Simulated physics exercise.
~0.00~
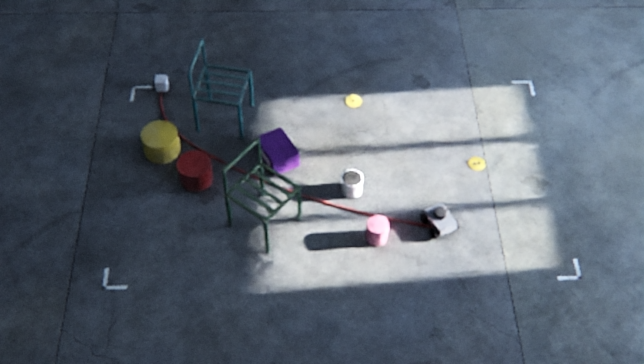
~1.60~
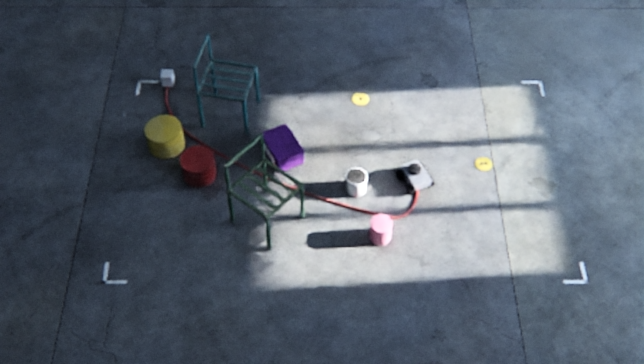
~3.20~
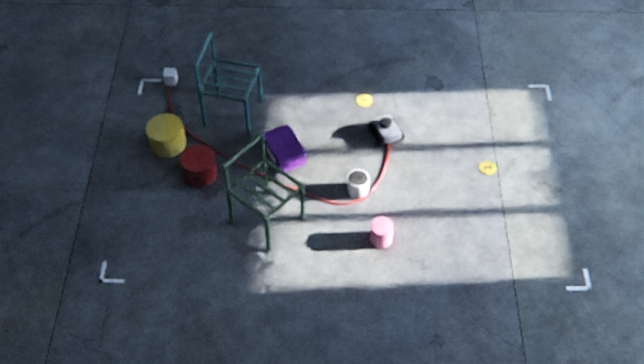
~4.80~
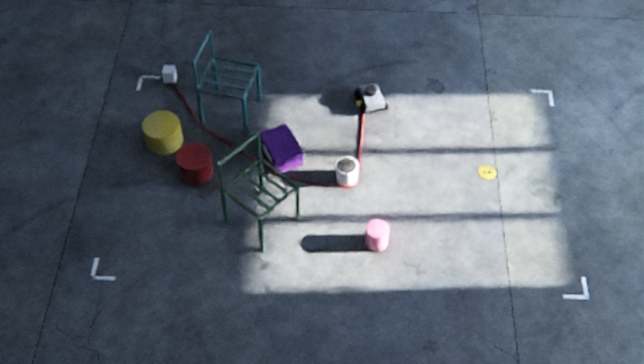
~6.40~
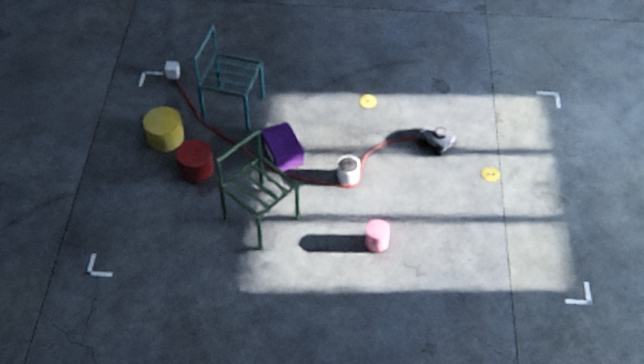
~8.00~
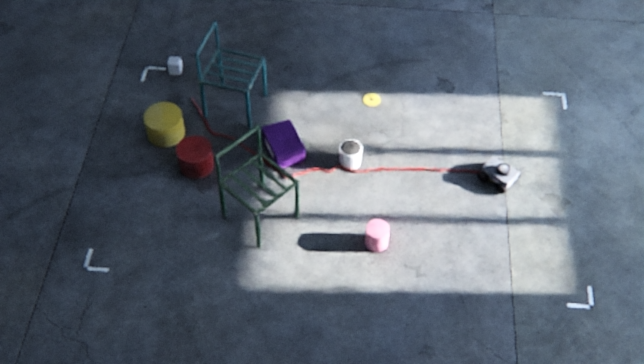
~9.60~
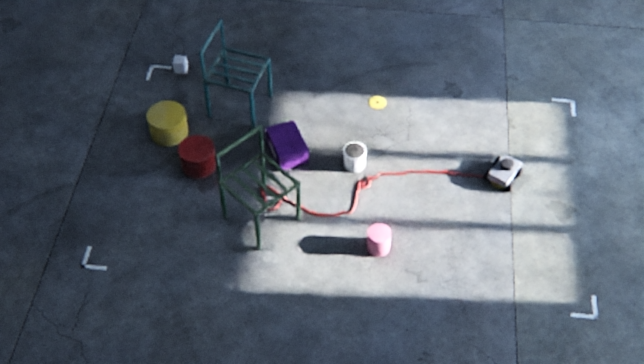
To begin with, a small cart sits right of a pink tub on a gray shop floor, its red lead winding back past a white pot, a purple carton, two chairs, a red bin and a yellow tub to a white block at upper left. The cart moves up and left to the upper yellow mark, and the lead swings around the white pot, which shifts slightly. It then turns and heads down and right toward the second mark, drawing the lead out behind it. The plug pulls free of the block, and the pot is nudged upward. Finally, the cart rests over the second mark, the loose lead curving back beneath the green chair.
